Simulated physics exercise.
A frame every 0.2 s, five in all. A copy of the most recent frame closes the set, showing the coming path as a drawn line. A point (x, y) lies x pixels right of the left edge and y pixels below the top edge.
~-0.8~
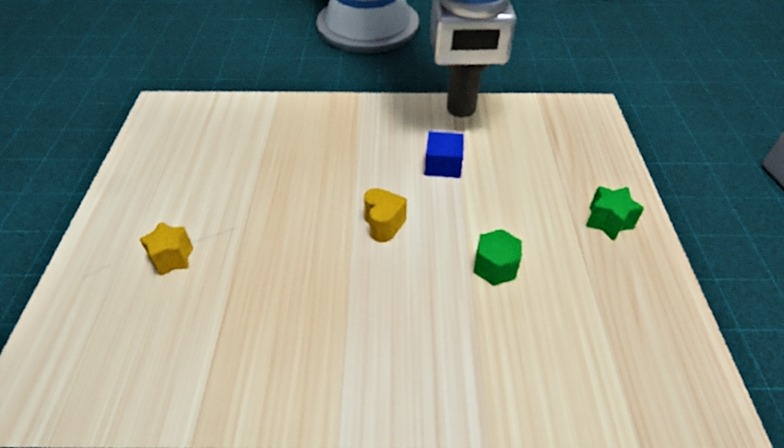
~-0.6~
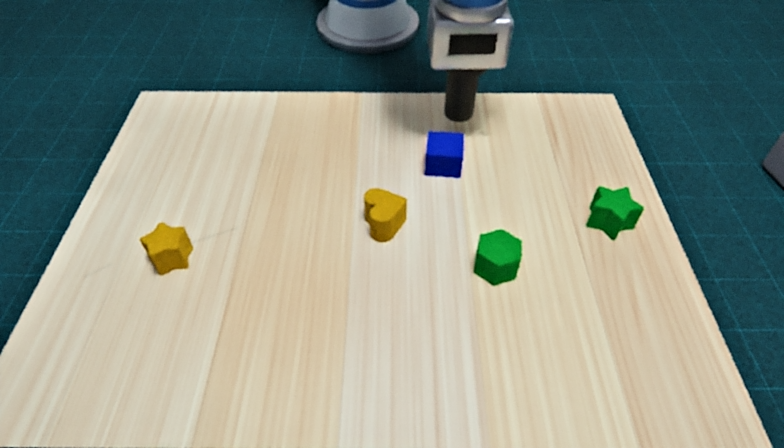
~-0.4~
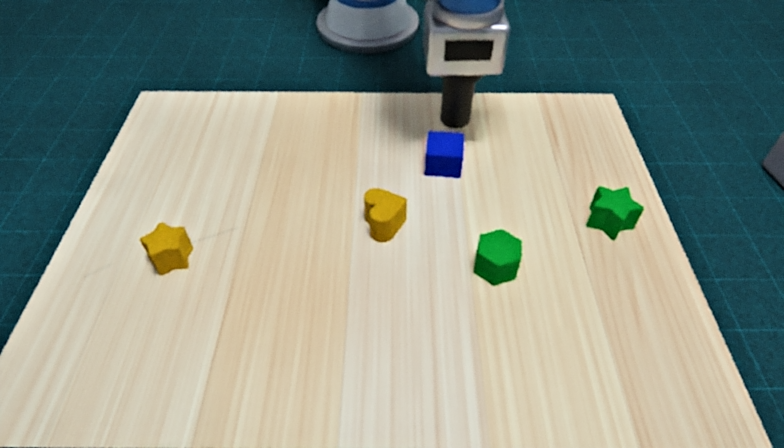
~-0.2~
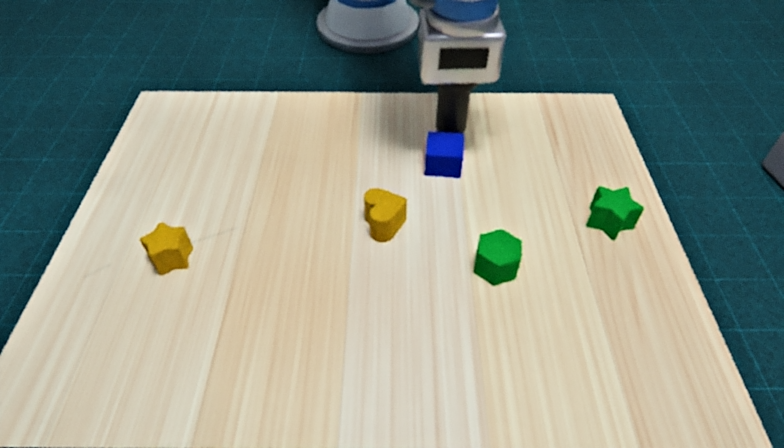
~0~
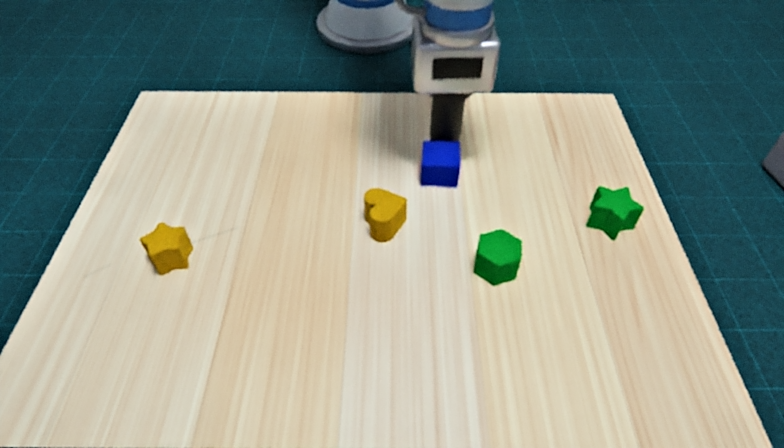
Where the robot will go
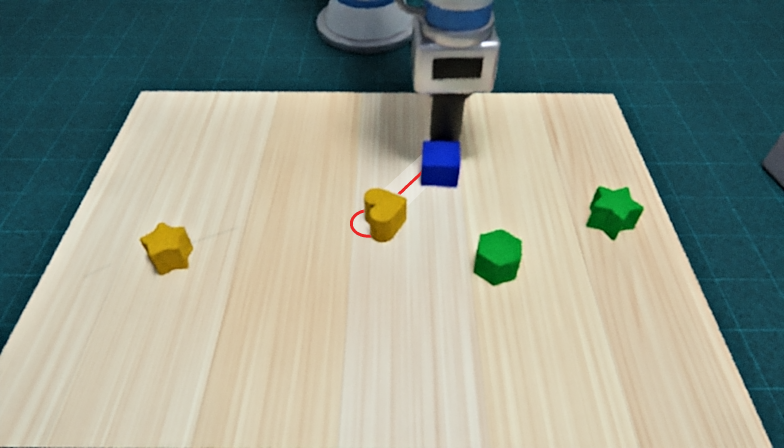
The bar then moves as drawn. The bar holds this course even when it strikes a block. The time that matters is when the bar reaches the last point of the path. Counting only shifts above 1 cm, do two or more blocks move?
Going by the path, yes.
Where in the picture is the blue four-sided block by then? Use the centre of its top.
By then it is at (428, 191).
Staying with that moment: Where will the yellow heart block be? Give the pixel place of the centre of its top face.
Roughly at (368, 229).
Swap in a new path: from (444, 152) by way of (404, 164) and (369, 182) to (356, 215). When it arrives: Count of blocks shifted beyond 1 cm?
My count: 2.
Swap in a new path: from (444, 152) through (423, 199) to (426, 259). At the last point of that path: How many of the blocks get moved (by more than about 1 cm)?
I reckon the push displaces only one of the blocks by more than 1 cm.
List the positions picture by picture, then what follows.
In the first picture, bar's lower end at (461, 109); yellow heart block at (384, 203); blue four-sided block at (445, 143).
In the second picture, bar at (459, 113); blocks still.
In the third picture, bar at (455, 120); blocks still.
In the fourth picture, bar at (451, 127); blocks still.
In the fifth picture, bar at (445, 137); yellow heart block at (384, 203); blue four-sided block at (441, 153).
Drawn move, from (444, 152) directly to (369, 223).
On the path given first. One third of the way, bar at (421, 158); blue four-sided block at (430, 176), turned 25° anticlockwise.
Two thirds of the way, bar at (396, 182); blue four-sided block at (428, 190), turned 55° anticlockwise.
At the end, bar at (368, 208); yellow heart block at (368, 229), turned 40° anticlockwise; blue four-sided block at (428, 191), turned 55° anticlockwise.
